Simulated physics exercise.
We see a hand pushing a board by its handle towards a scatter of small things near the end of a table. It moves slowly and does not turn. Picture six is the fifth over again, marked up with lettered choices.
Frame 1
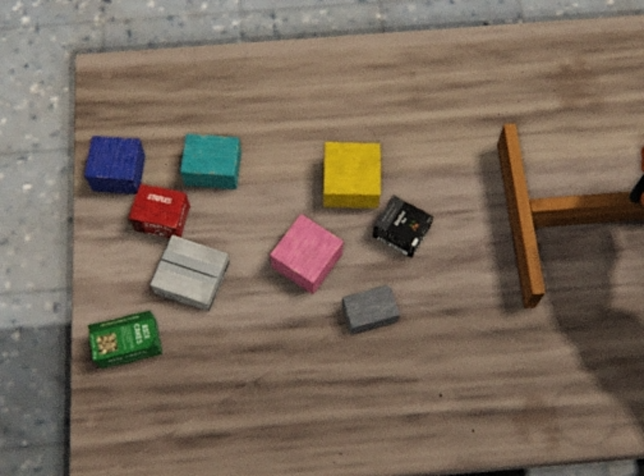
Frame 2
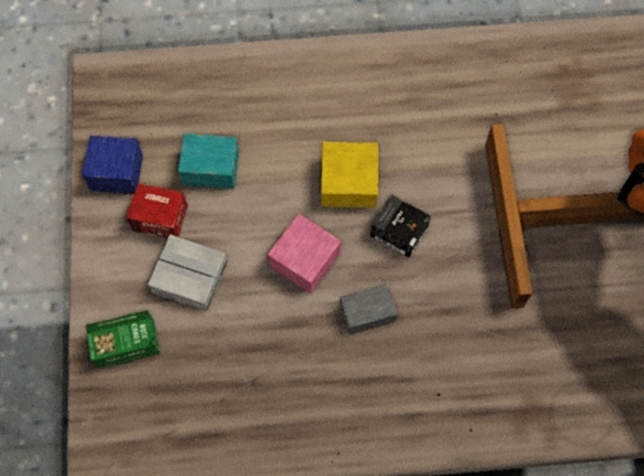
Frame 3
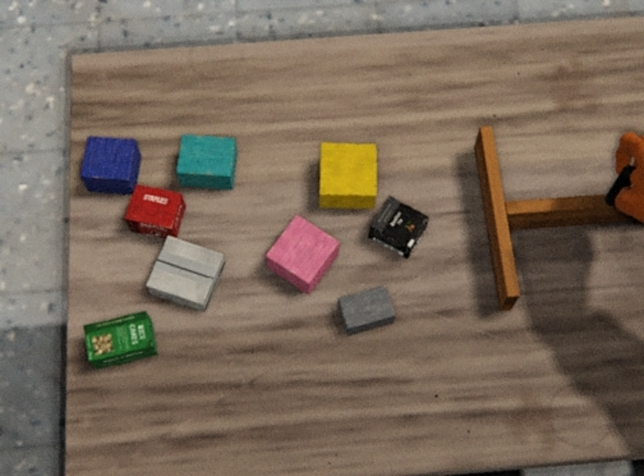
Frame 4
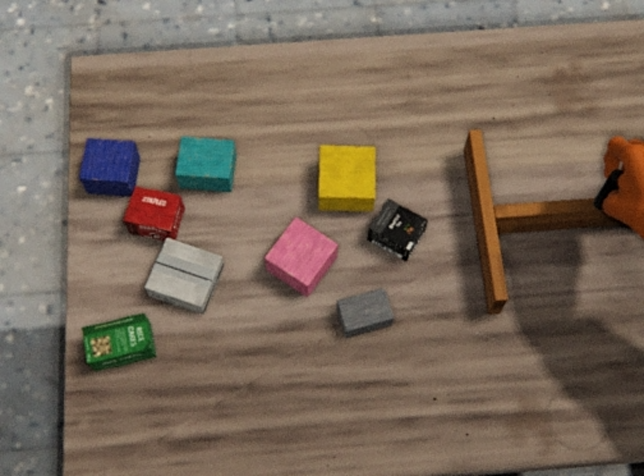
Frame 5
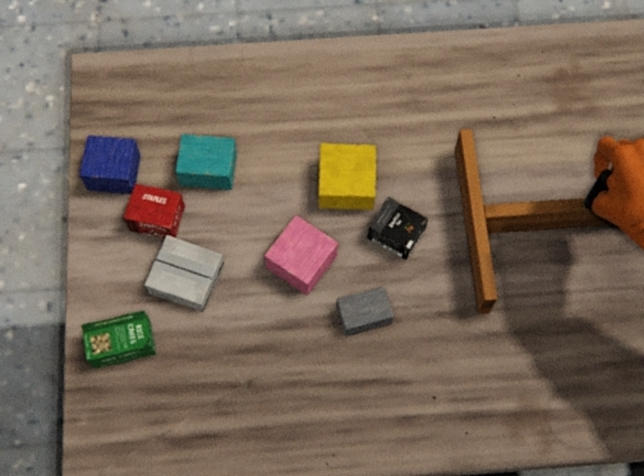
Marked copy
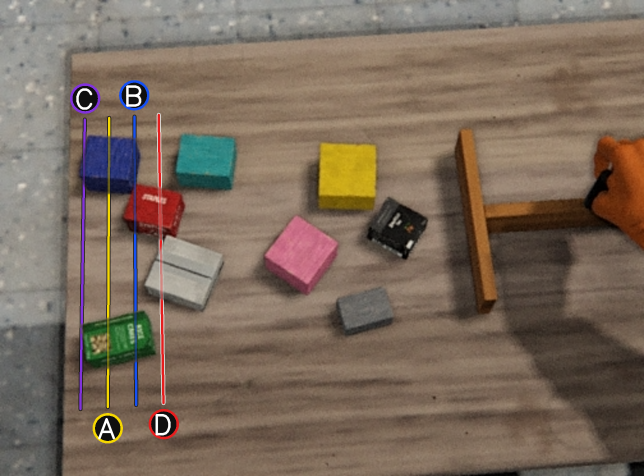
The clip opens on small coloured blocks and packets scattered across the left of a wooden table, with a T-shaped wooden board at the right. An orange hand comes further into view as it slowly pushes the board left by its handle, narrowing the gap while the scattered things stay put.
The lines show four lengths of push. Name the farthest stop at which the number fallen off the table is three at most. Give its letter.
It can go as far as D.
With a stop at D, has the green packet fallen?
By then, no.
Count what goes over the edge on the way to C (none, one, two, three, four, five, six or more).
Six or more.
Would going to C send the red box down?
By then, yes.
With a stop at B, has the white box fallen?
Yes.
On the marked copy, A at (109, 254); B at (135, 252); C at (83, 256); D at (161, 251).
Taking D. A third of the way, board (364, 219); grey block (338, 309); yellow block (323, 180).
Two thirds of the way, board (249, 227); white box (127, 292); turquoise block (158, 165).
When it is over, board (161, 233); blue block over the edge; white box over the edge; two fallen.
As for the rest, A drops six; B drops five; C drops nine.
